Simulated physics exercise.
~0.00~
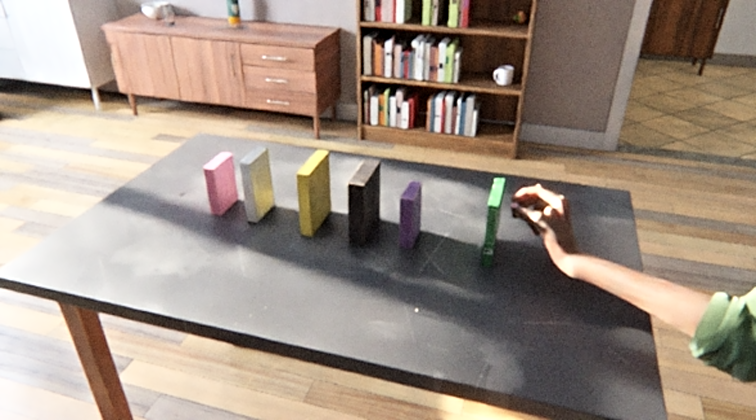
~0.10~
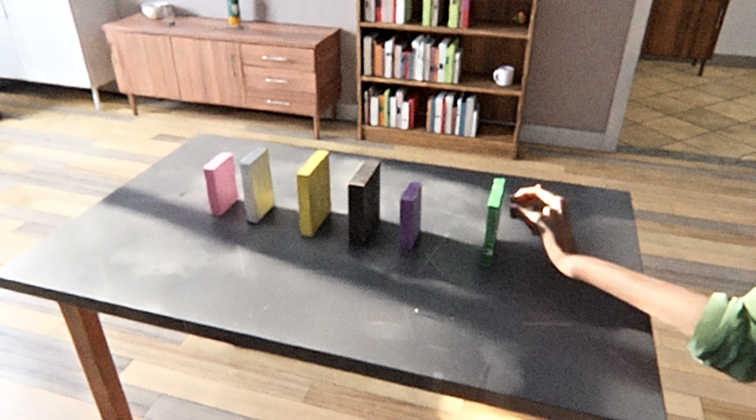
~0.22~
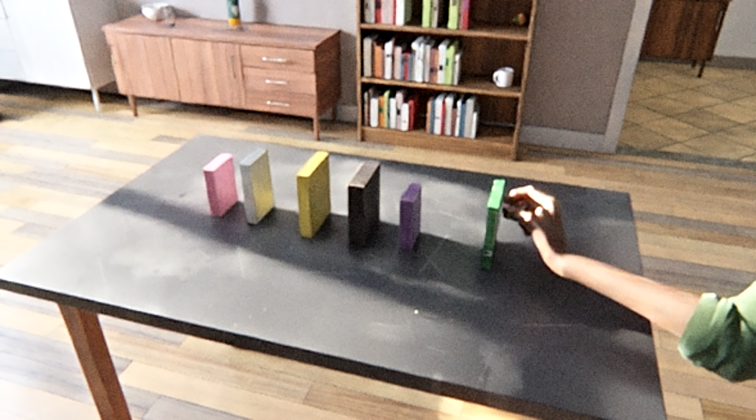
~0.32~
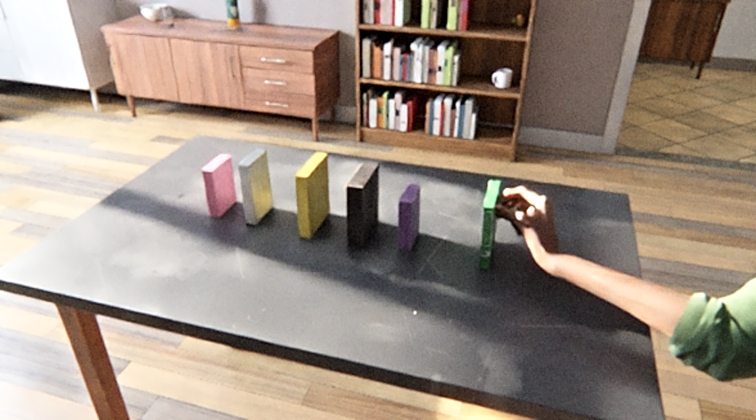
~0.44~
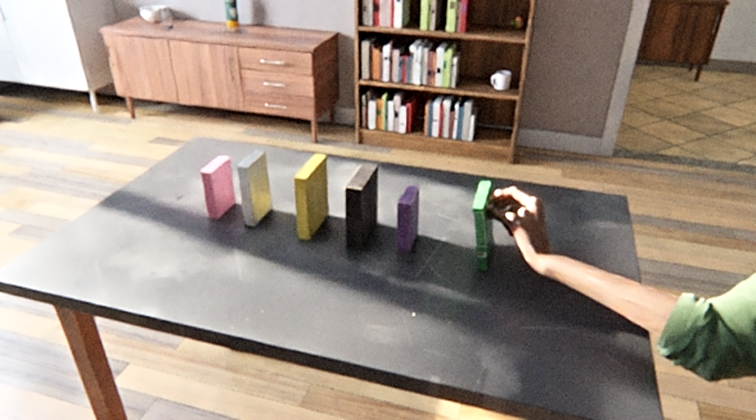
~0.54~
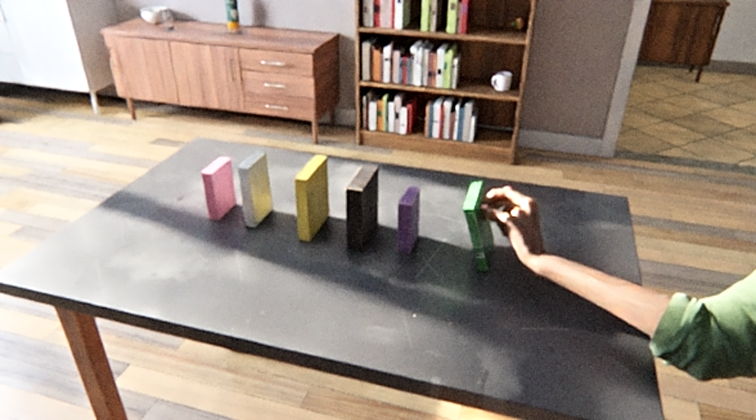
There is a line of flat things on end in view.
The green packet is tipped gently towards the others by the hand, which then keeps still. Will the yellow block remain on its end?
Stays vertical.
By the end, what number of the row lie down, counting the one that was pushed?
1 in total.
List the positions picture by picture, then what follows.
Yellow block (315, 193); white board (258, 185), in the first frame.
Black block (364, 202); white board (258, 185), in the second frame.
Purple block (411, 216); black block (364, 203), in the third frame.
Green packet 3° over; white board (256, 187); purple block (410, 217), in the fourth frame.
Green packet 10° over; black block (362, 206); white board (255, 188), in the fifth frame.
Green packet 17° over; yellow block (313, 198); purple block (409, 220), in the sixth frame.
After 0.64 s, green packet 36° over.
After 0.74 s, green packet 82° over.
After 0.84 s, green packet 89° over.
After 1.34 s, green packet 90° over.
At rest (2.3 s), all 4 in place. Seen from the same camera at the end, yellow block near (313, 198).
